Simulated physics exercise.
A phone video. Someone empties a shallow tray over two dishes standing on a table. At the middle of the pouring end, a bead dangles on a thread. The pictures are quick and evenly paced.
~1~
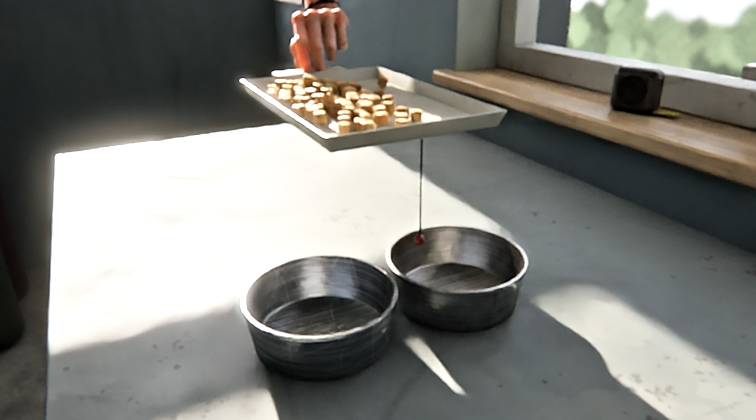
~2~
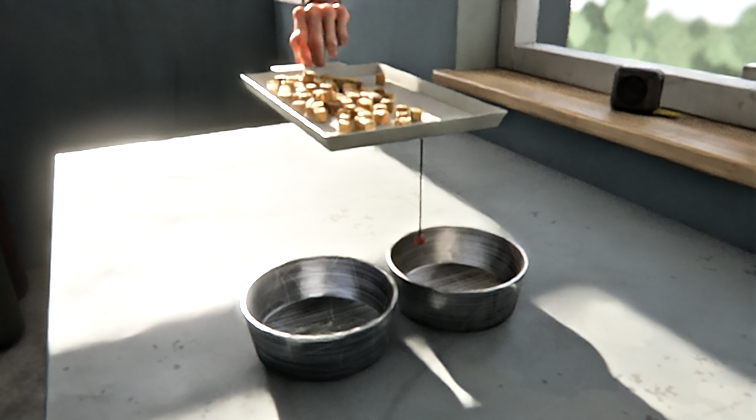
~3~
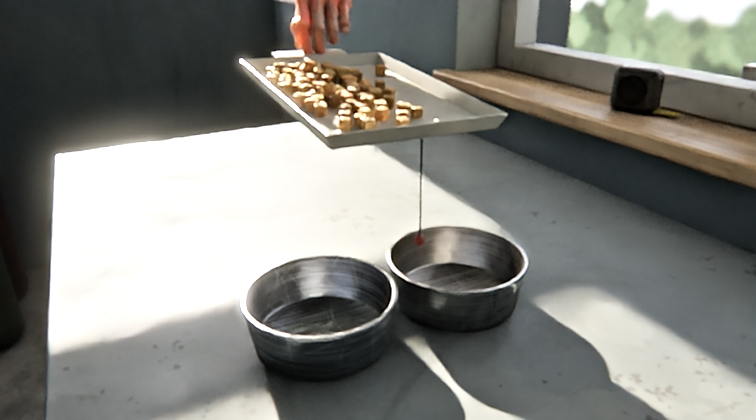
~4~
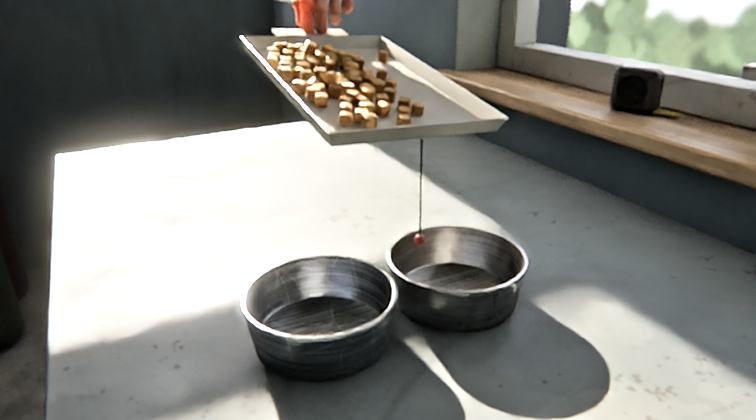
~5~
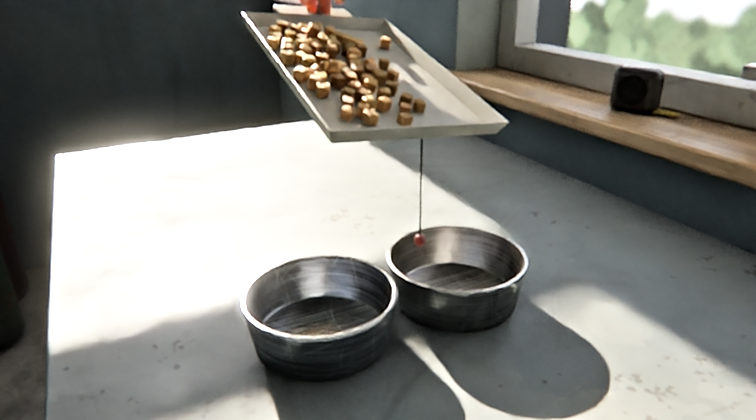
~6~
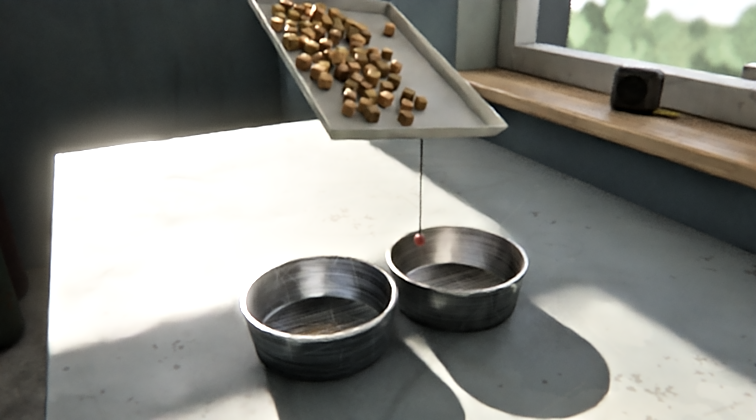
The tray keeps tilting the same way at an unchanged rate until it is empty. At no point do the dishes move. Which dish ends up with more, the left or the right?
My bet is the dish over on the right is left holding more.
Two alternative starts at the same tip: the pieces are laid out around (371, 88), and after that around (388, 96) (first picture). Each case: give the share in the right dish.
Respectively 50 and 60 per cent.
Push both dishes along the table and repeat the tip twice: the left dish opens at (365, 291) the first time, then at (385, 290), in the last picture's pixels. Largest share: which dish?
The dish to the right; the dish to the right.
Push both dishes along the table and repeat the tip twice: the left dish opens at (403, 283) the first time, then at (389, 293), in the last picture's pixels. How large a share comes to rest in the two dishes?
Around 90 percent the first time, around 90 percent the second.
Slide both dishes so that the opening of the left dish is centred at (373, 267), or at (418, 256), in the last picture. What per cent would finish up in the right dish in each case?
70% for the first placement, 30% for the second.
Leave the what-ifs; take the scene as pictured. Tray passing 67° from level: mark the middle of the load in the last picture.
The centre of the load shows up near (462, 108) in the last view.
Just after the last frame, tray tipped steeply; the larger part on the tray; about a tenth in the air.
A moment on, tray tipped past a quarter turn; roughly half in the right dish; roughly half outside both; about a tenth in the air.
Further on, tray tipped past a quarter turn; roughly half in the right dish; roughly half outside both.
When it is over, tray tipped past a quarter turn; not one in the left dish; roughly half in the right dish; roughly half outside both.
